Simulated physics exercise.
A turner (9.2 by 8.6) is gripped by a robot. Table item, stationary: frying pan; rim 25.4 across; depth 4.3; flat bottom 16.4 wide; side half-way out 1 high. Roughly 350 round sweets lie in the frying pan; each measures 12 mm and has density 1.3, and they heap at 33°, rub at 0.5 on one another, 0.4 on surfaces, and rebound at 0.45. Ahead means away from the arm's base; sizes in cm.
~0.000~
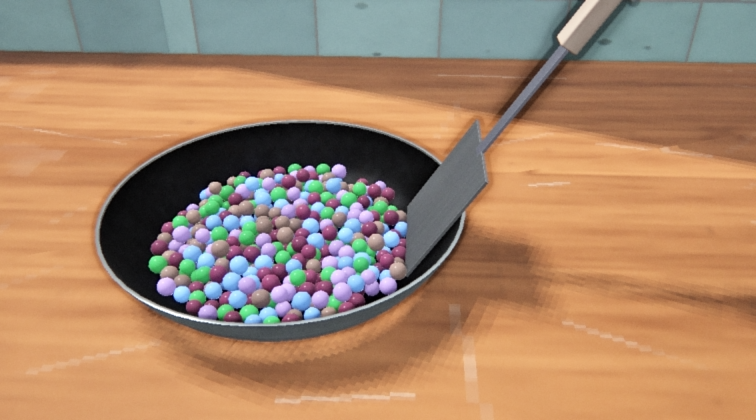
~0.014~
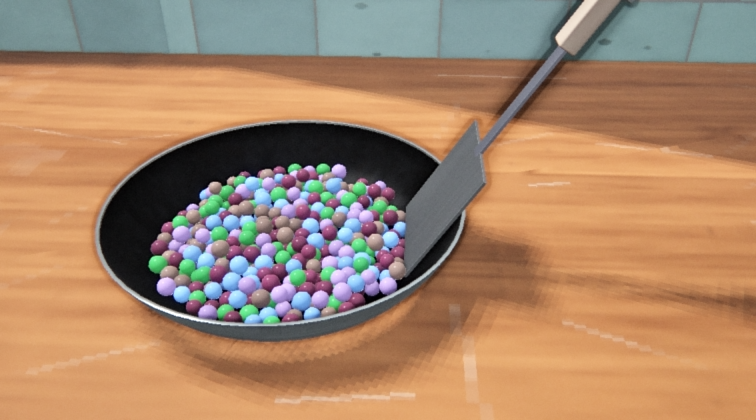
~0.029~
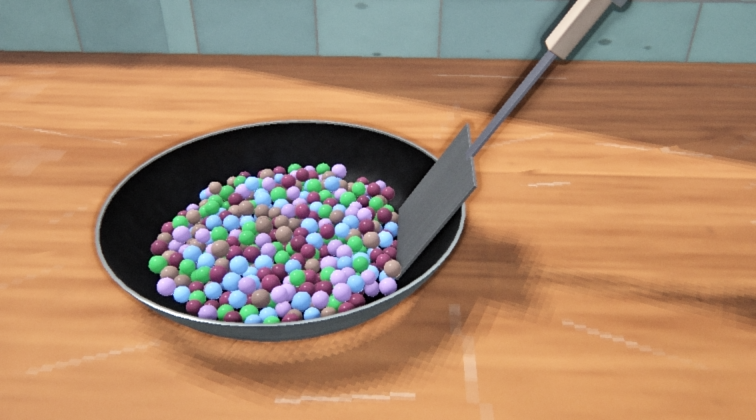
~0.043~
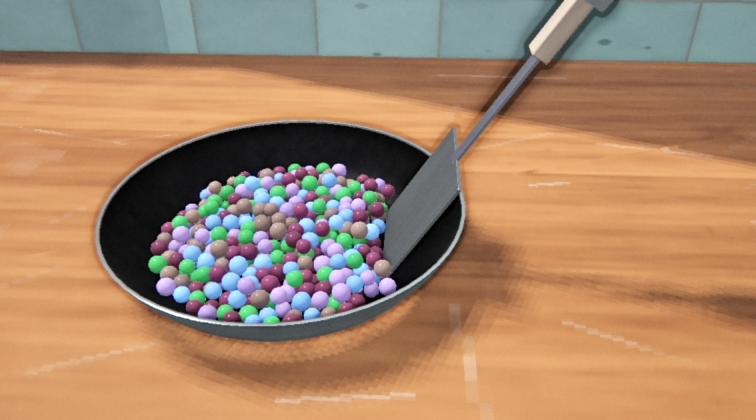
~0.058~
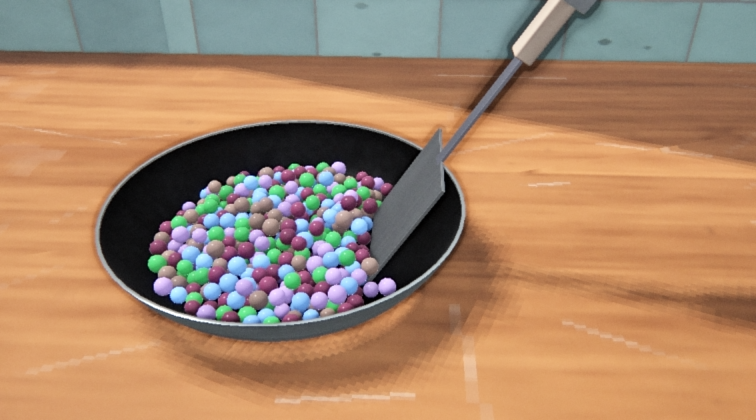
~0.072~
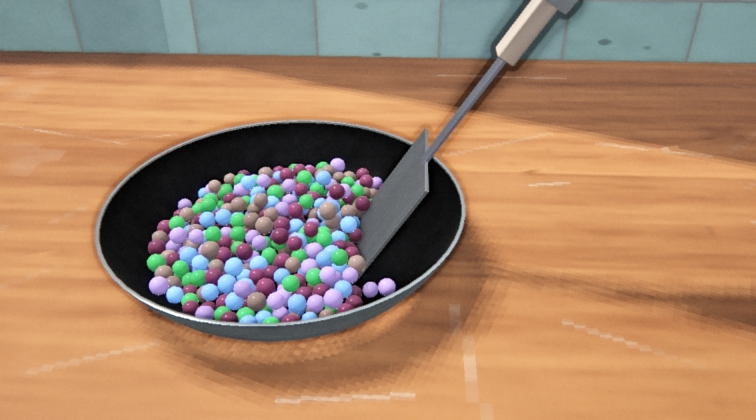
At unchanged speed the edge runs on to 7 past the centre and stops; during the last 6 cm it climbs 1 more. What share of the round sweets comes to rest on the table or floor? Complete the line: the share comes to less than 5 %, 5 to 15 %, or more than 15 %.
The share comes to 5 to 15 %.
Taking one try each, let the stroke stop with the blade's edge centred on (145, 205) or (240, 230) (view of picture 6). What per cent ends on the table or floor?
Respectively about 40 and 0 percent end on the table or floor.
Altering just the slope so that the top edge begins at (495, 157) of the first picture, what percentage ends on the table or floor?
Around 5 percent ends up on the table or floor.
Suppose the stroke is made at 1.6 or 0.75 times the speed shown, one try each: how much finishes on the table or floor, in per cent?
Some 15 and 5 per cent.
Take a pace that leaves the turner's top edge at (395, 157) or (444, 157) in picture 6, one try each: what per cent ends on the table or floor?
First try around 20 %, second try around 0 %.
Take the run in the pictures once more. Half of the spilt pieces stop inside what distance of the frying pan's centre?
It works out to near 18 cm.
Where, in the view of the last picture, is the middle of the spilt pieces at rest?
My best guess is near (64, 245).
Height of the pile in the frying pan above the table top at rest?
Near 6.0 centimetres high.
By 0.13 s, sloping 58°, highest piece 7 above the table; 351 in the frying pan.
By 0.19 s, sloping 58°, highest piece 5 above the table; 351 in the frying pan.
By 0.42 s, sloping 58°, highest piece 6 above the table; 325 in the frying pan, 22 on the table or floor, 4 on the blade or in flight.
By 1.47 s, sloping 58°, highest piece 5 above the table; 323 in the frying pan, 28 on the table or floor.
Final count, 323 in the frying pan, 28 on the table or floor. That is 8 % on the table or floor.
